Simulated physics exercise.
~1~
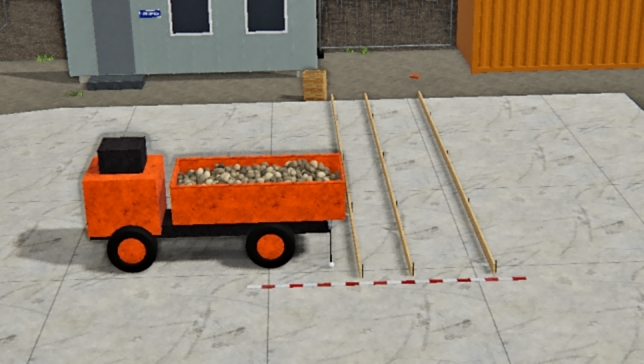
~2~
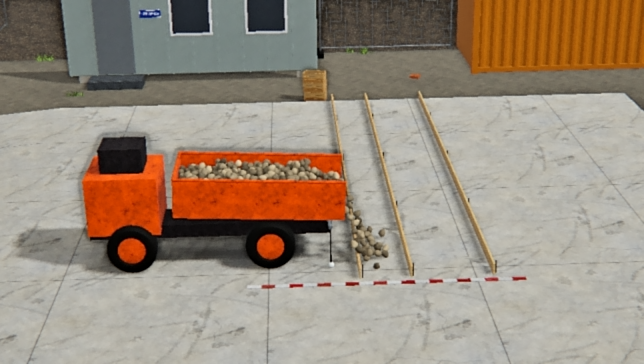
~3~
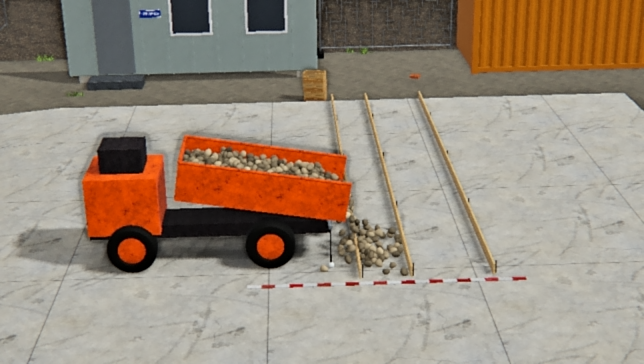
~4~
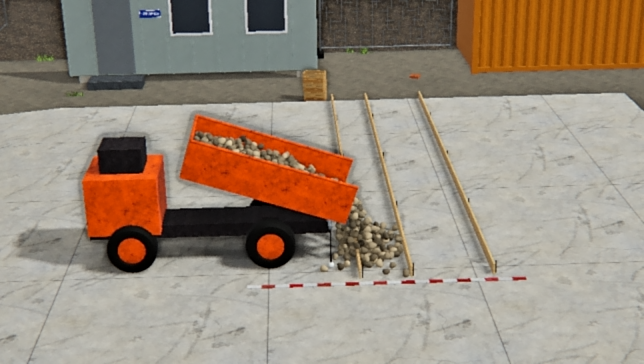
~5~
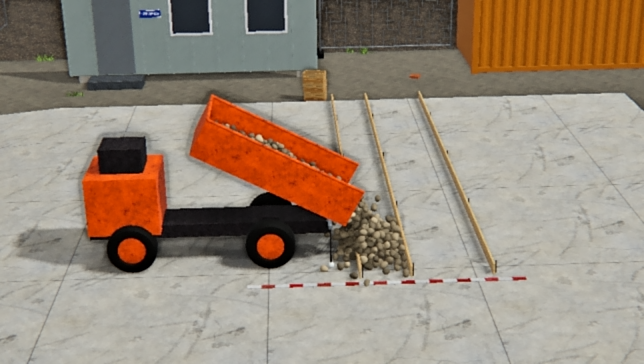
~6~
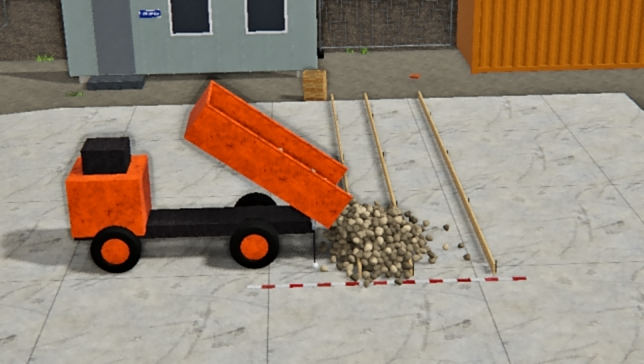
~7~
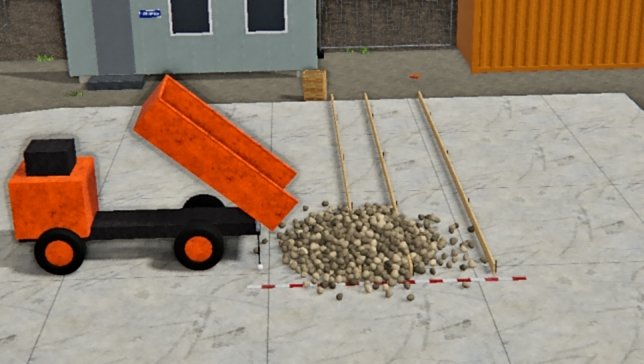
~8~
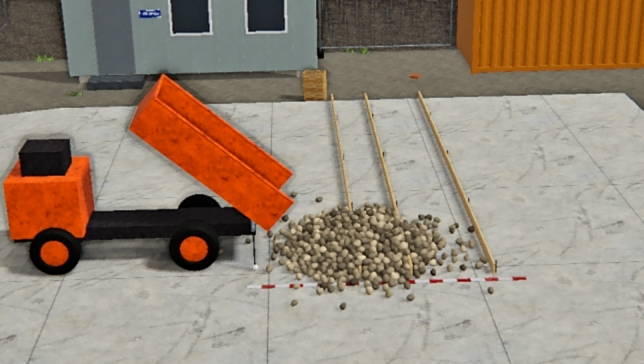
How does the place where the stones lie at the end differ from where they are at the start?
At the start the stones are loaded in the truck's orange bed, but at the end they lie lower and farther right, in a broad heap on the paving behind the truck and among the boards.
